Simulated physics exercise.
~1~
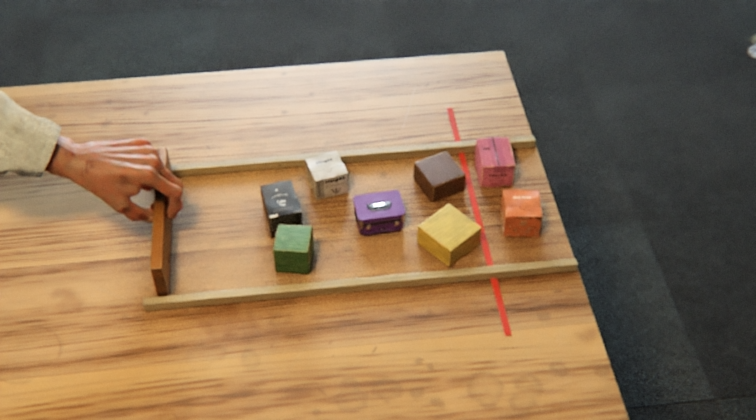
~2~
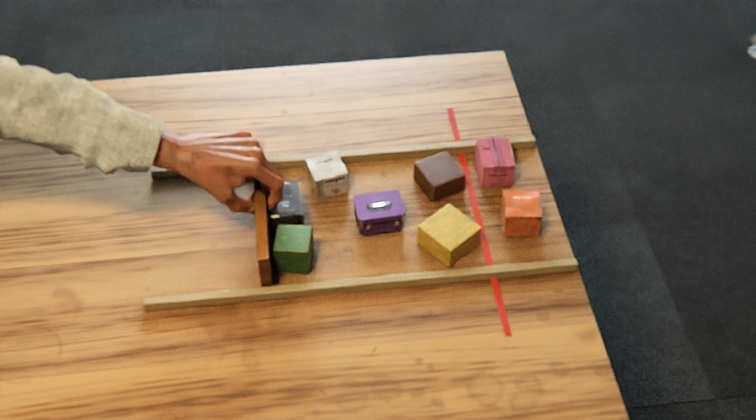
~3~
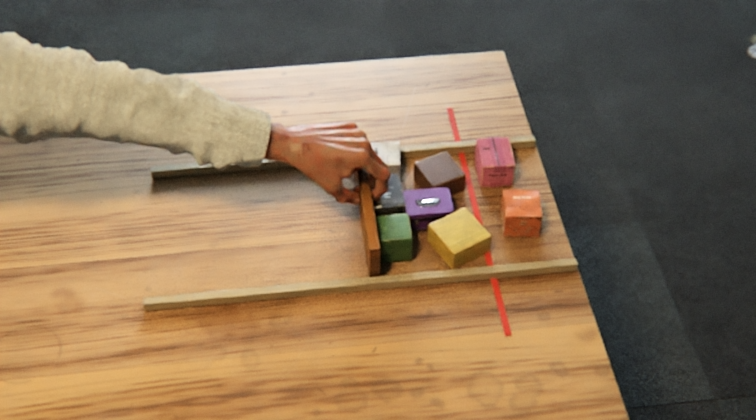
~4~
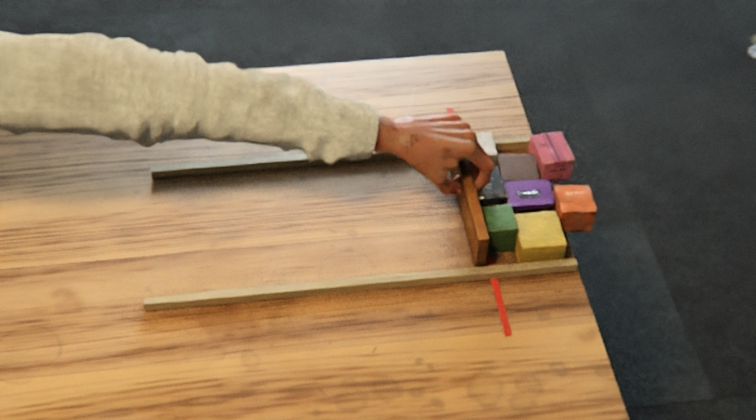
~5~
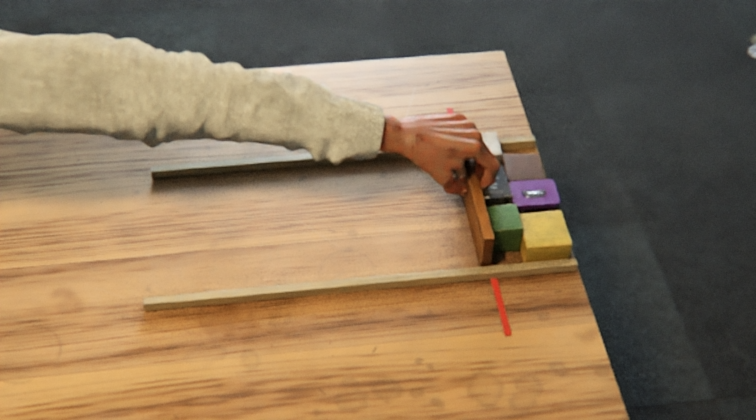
The footage shows a hand pushing an upright wooden board rightward between two rails on a table, gathering small coloured boxes and blocks toward the edge, until the pink and orange boxes drop off the end and the others remain bunched on the tabletop.
